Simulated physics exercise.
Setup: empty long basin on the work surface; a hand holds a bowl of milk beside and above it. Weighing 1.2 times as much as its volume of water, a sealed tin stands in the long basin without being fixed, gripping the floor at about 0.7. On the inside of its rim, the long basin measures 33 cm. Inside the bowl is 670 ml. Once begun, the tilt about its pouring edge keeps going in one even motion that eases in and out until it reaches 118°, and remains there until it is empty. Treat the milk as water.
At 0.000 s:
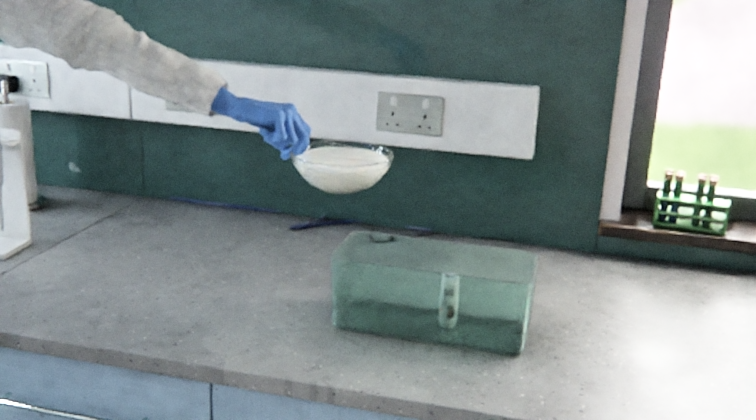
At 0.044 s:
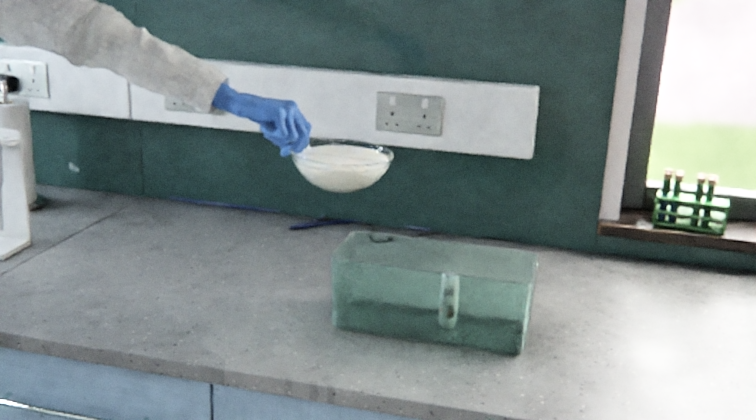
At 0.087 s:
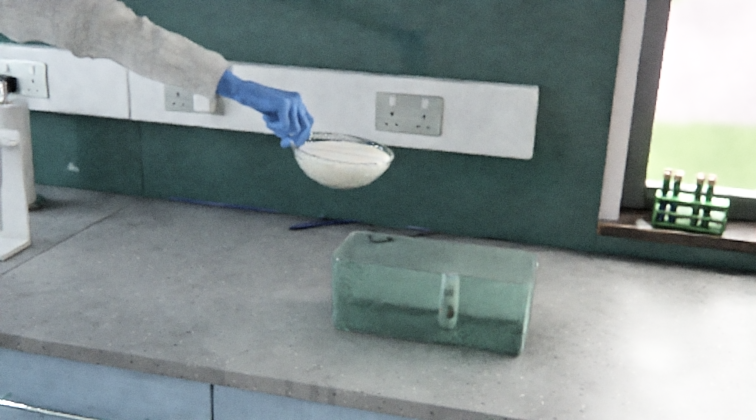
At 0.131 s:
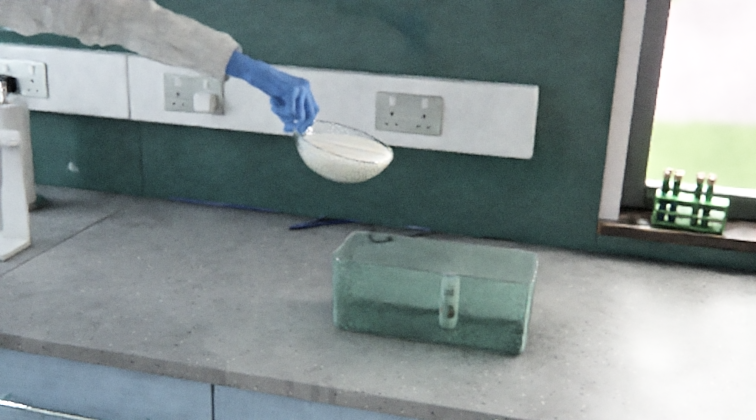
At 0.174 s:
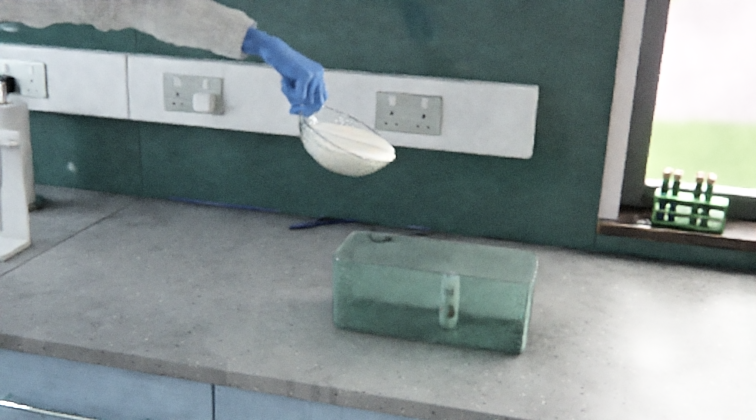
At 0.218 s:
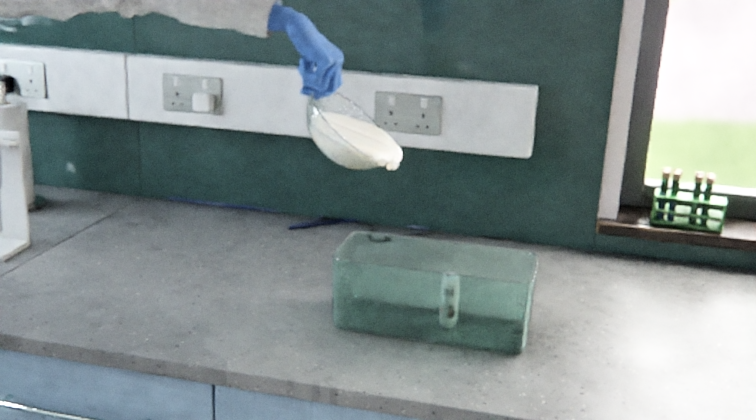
A blue-gloved hand steadily tilts a glass bowl of milk rightward above a long green basin.
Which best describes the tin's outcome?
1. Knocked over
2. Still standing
2, still standing.
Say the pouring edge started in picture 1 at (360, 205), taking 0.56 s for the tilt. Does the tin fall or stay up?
After that, the tin overturns.
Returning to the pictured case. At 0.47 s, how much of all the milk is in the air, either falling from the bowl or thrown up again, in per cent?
At that moment, about 80 percent.
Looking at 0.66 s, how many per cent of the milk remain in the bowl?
Close to 0 in a hundred.
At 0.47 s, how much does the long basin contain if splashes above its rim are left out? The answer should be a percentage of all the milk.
Close to 18 in a hundred.
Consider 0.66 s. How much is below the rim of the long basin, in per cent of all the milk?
About 92 per cent.
After 0.47 s the tilt is 111° and 2 per cent is still to pour; the tin stands where it began.
After 0.66 s the tilt is 118° and 0 per cent is still to pour; the tin stands where it began.
After 0.85 s the tilt is 118° and 0 per cent is still to pour; the tin stands where it began.
After 1.06 s the tilt is 118° and 0 per cent is still to pour; the tin stands where it began.
In the end the tin stands where it began.
